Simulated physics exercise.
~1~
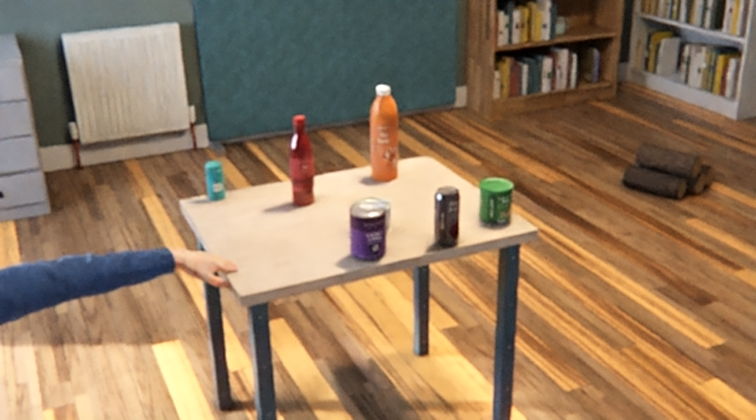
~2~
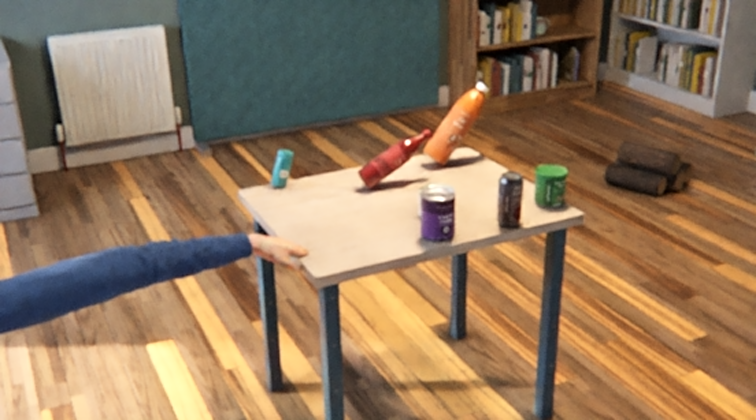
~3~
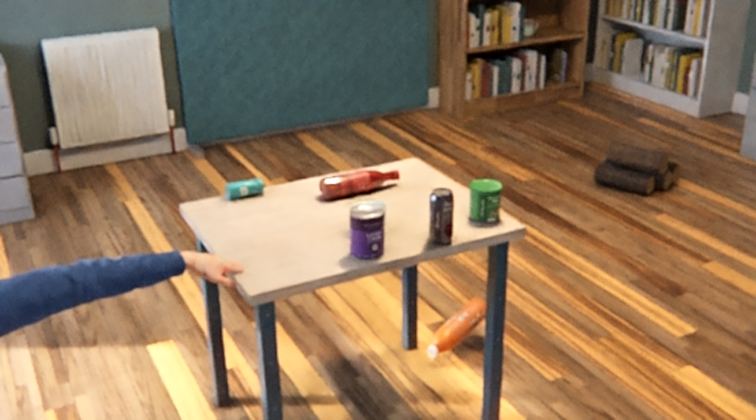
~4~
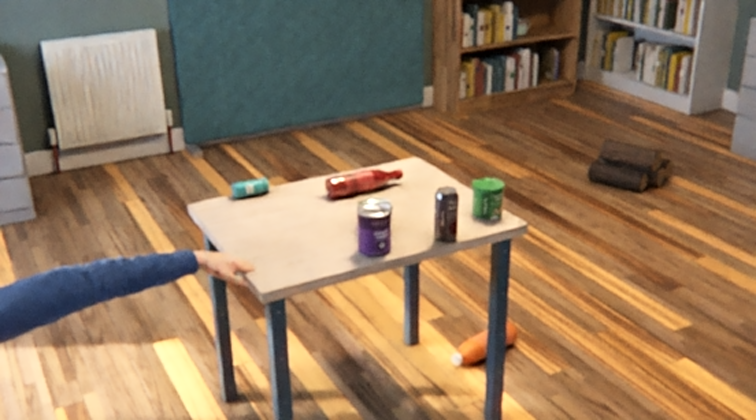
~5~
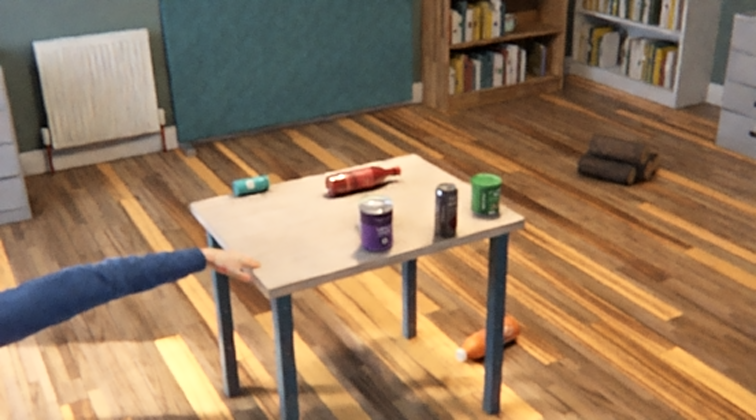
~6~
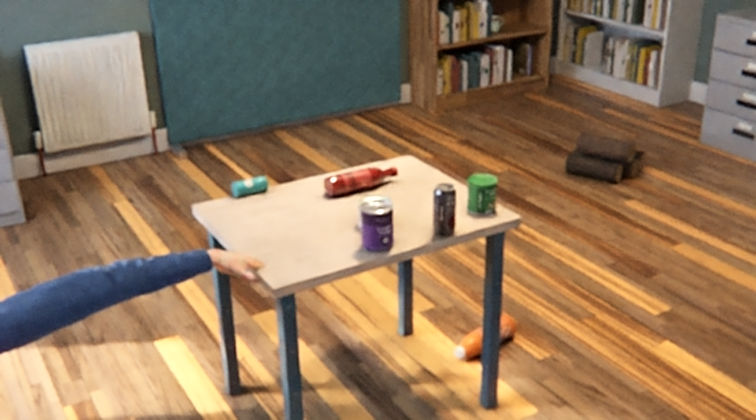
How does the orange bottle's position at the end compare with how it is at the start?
At the start the orange bottle stands upright on the table, but by the end it is lying on its side on the floor.
